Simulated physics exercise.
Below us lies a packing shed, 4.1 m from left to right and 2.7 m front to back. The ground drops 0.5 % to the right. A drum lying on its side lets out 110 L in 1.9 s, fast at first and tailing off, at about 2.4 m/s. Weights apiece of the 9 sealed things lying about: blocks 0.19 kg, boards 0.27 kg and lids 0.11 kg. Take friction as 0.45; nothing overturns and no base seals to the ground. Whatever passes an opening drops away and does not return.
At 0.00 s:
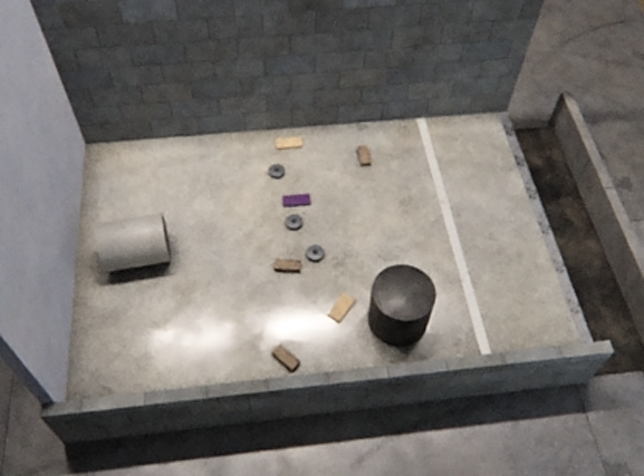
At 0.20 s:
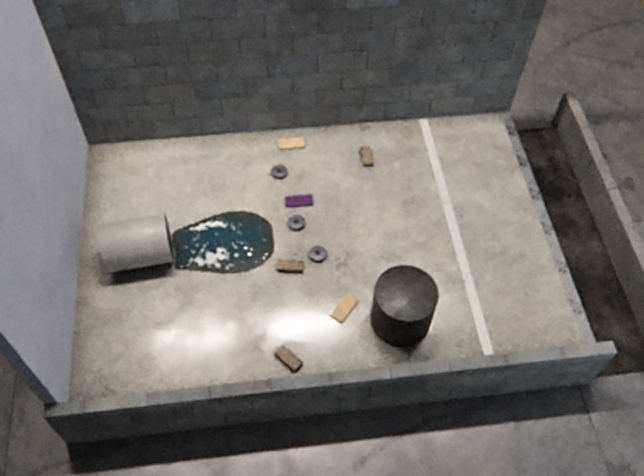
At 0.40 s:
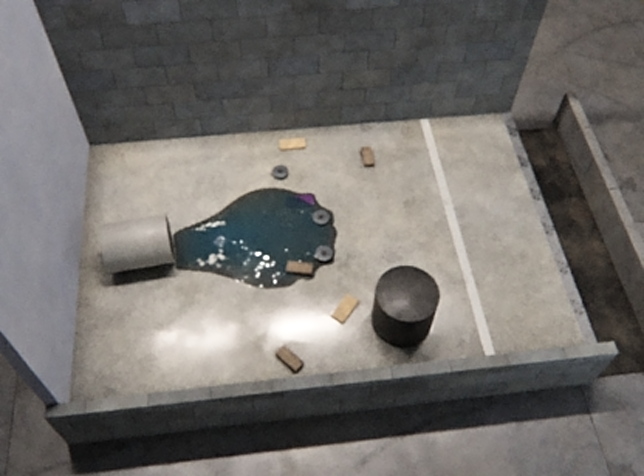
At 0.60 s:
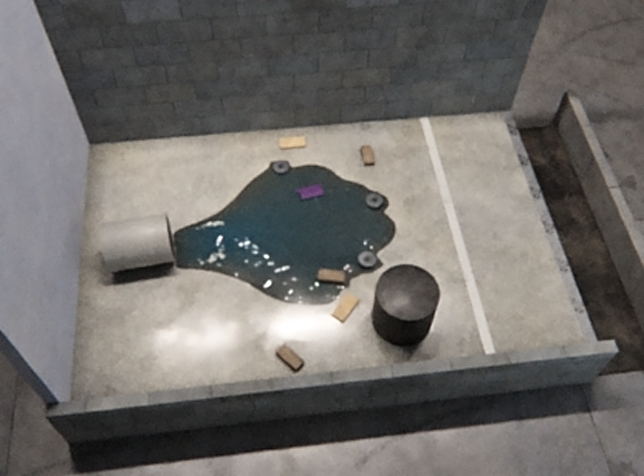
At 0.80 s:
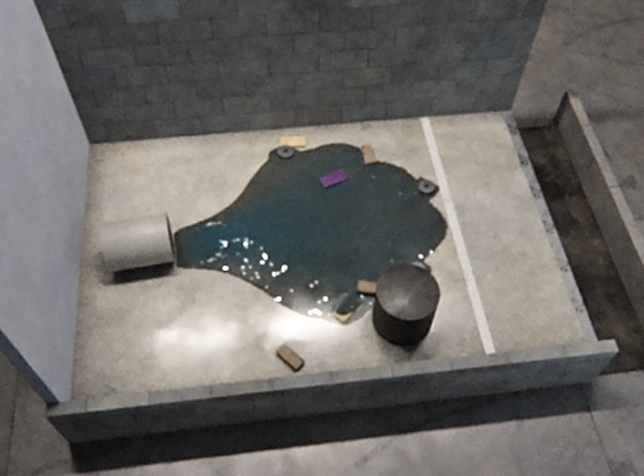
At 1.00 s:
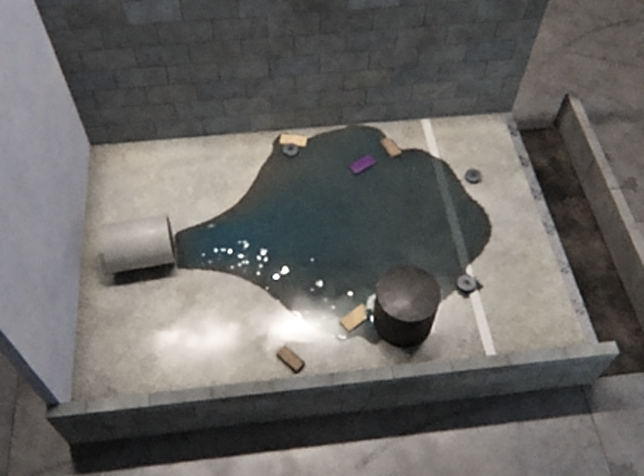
The clip opens on a dry concrete floor scattered with small boards and round lids, a drum lying on its side at left. Dark water pours from the drum and spreads rightward, pushing lids ahead of it. The purple board then floats up and drifts right as the pool crosses the white line.
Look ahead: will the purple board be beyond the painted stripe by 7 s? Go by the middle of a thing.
The purple board crosses.
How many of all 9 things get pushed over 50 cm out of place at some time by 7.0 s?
I count 7.
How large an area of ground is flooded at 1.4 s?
Some 5.5 m2.
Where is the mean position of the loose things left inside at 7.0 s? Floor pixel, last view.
Near (318, 239).
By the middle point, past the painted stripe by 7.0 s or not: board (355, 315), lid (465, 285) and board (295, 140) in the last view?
In turn: Not past, past, not past.
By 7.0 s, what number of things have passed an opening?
5 of them.
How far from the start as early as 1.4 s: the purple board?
Roughly 140 cm by then.
After 1.4 s the purple board is near (420, 132), 1.4 m from its start, afloat; 3 of 9 are over the mark; 3 afloat.
After 3.1 s the purple board has gone out; 5 of 9 are over the mark; 2 afloat.
After 4.9 s the purple board has gone out; 5 of 9 are over the mark; 0 afloat.
After 7.0 s the purple board has gone out; 5 of 9 are over the mark; 0 afloat.
